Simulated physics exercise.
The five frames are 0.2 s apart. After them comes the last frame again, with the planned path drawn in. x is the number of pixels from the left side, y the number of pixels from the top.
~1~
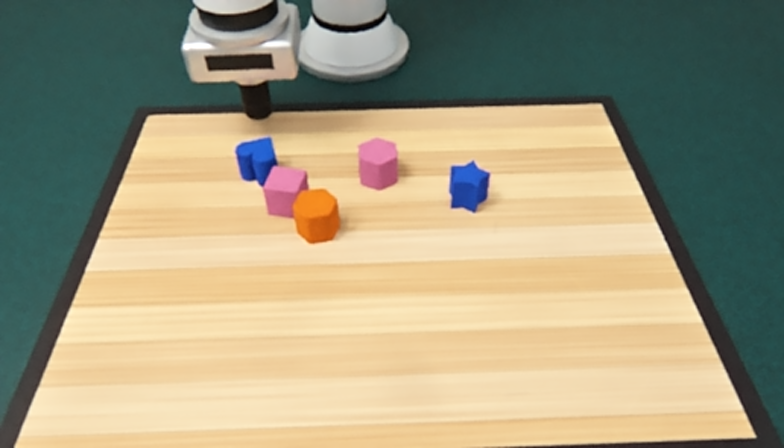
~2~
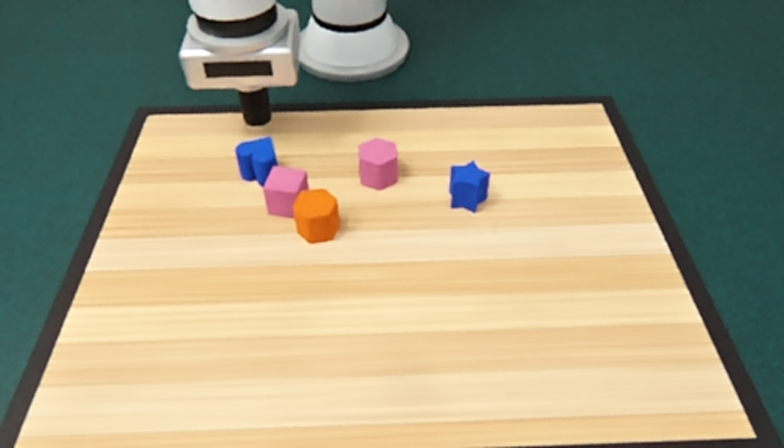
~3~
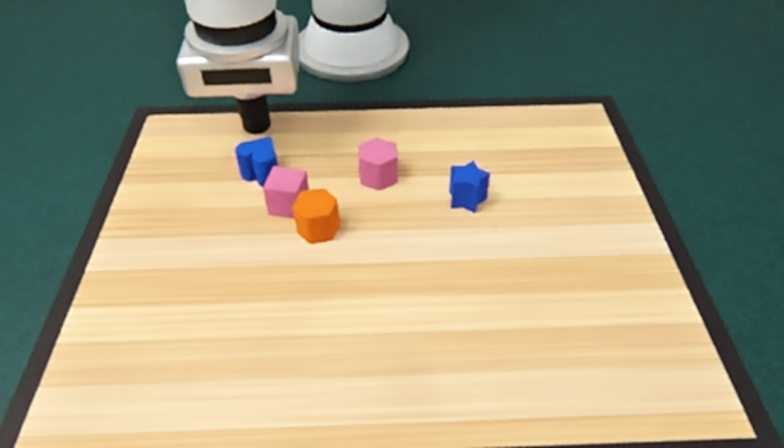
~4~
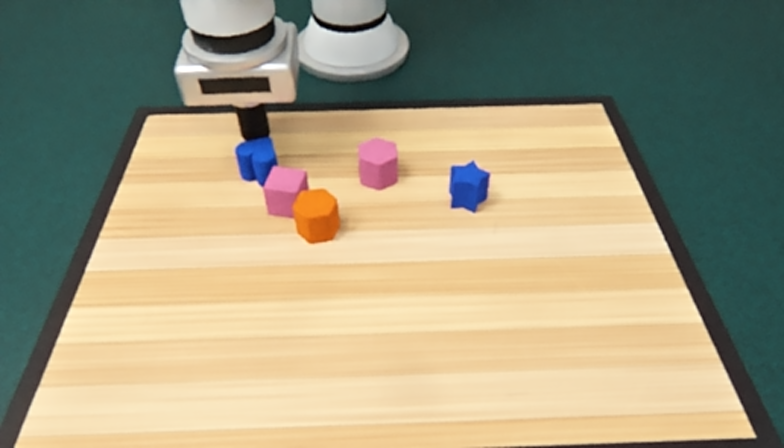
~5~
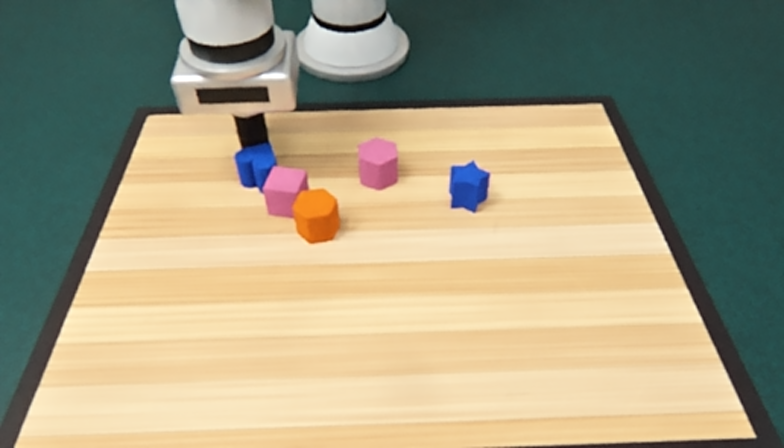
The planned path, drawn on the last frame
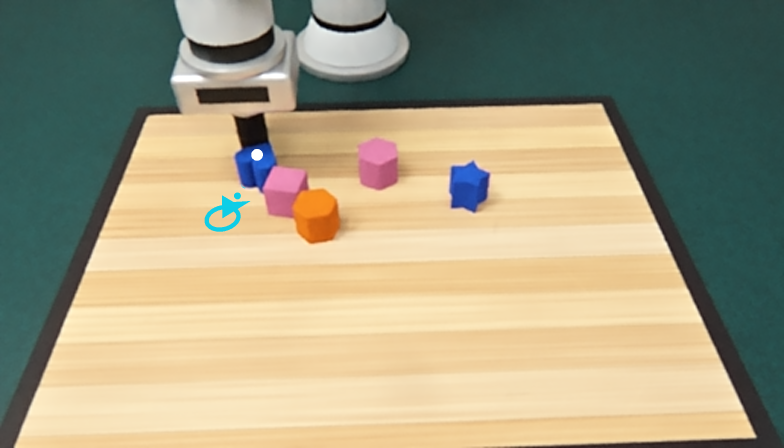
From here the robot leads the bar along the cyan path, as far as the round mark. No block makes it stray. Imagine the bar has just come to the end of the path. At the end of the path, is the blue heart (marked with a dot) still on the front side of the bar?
Answer: No.
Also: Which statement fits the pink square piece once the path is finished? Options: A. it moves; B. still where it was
Answer: A.
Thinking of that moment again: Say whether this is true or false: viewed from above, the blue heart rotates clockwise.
The claim does not hold.
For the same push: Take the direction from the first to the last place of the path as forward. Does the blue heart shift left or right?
It is displaced to the left.
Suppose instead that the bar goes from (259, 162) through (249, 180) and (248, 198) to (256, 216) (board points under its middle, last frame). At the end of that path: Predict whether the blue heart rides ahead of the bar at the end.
The bar still pushes it.
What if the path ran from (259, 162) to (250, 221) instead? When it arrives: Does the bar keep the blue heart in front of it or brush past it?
I expect it to be in front.
Drawn move, from (259, 162) to (223, 218); the dot is on the blue heart.
What follows on the original path. Halfway along, bar at (237, 171); blue heart at (253, 180), turned 40° anticlockwise; pink square piece at (293, 186); orange hexagonal block at (323, 206).
At the end, bar at (217, 200); blue heart at (253, 187), turned 55° anticlockwise; pink square piece at (296, 188); orange hexagonal block at (326, 207).
